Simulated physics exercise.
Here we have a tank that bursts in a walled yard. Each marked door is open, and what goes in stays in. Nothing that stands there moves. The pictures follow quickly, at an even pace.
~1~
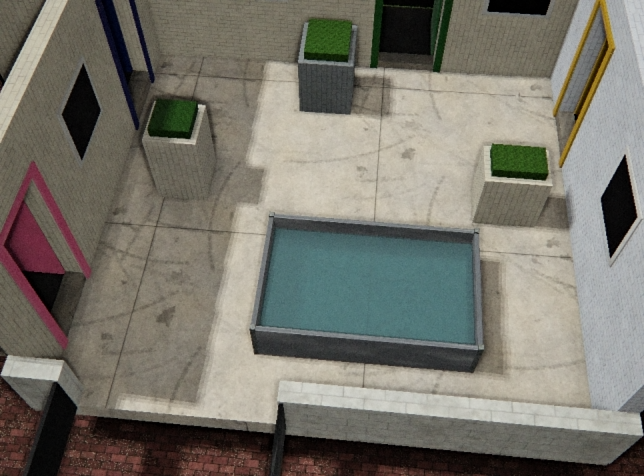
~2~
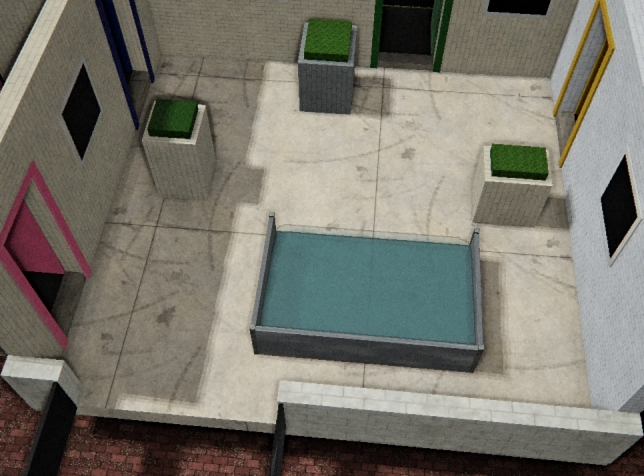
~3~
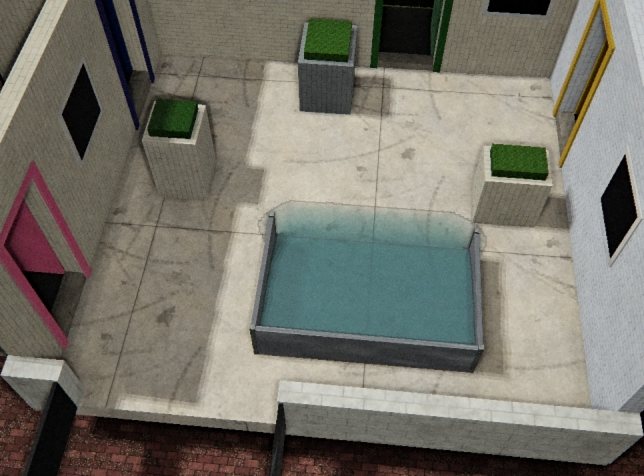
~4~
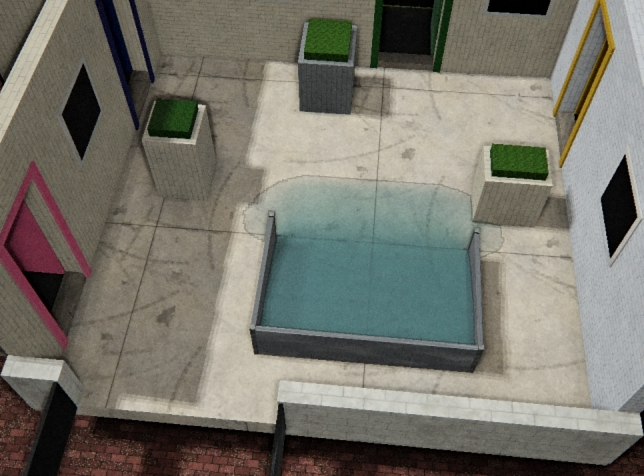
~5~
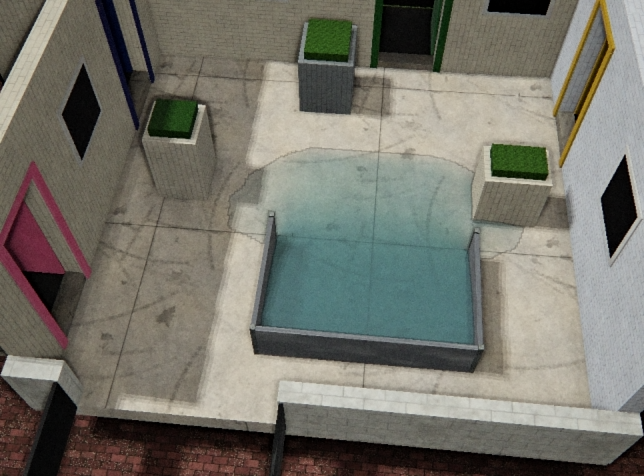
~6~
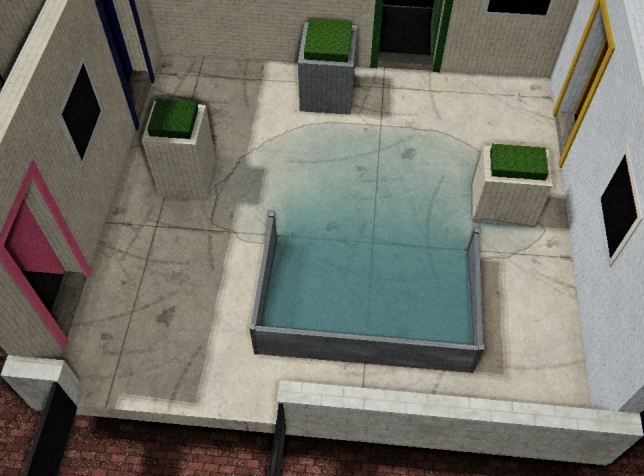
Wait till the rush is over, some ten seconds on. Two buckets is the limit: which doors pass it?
The green door lets in a lot; the yellow door admits no more than that; the pink door admits no more than that; the blue door admits no more than that.
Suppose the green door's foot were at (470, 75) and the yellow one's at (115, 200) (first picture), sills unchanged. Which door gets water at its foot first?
I say the door marked green.
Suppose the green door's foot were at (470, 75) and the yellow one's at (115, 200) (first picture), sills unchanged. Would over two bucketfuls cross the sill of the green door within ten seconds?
My reading: The green door lets more in.
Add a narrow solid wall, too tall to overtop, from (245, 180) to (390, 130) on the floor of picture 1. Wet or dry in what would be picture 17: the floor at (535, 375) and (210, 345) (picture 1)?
In turn: Clear, clear.
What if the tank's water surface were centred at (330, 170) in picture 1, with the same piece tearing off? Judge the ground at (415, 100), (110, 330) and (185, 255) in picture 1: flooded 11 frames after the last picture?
In that order: Covered, dry, free of water.
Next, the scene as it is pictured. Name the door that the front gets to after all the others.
The pink one.
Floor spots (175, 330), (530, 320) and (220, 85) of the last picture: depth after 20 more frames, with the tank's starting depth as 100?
Roughly 0, 2 and 16 per cent, in turn.
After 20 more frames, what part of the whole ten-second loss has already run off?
Close to 50 %.
A moment on, water covers 40 % of the floor; the green door under two buckets in, the yellow door not reached, the pink door not reached, the blue door not reached.
Next, water covers 50 % of the floor; the green door far over two buckets in, the yellow door not reached, the pink door not reached, the blue door not reached.
Then, water covers 60 % of the floor; the green door far over two buckets in, the yellow door wet at the sill, nothing in, the pink door not reached, the blue door wet at the sill, nothing in.
Later, water covers 85 % of the floor; the green door far over two buckets in, the yellow door wet at the sill, nothing in, the pink door wet at the sill, nothing in, the blue door wet at the sill, nothing in.
In the end, water covers 100 % of the floor; the green door far over two buckets in, the yellow door wet at the sill, nothing in, the pink door wet at the sill, nothing in, the blue door wet at the sill, nothing in.
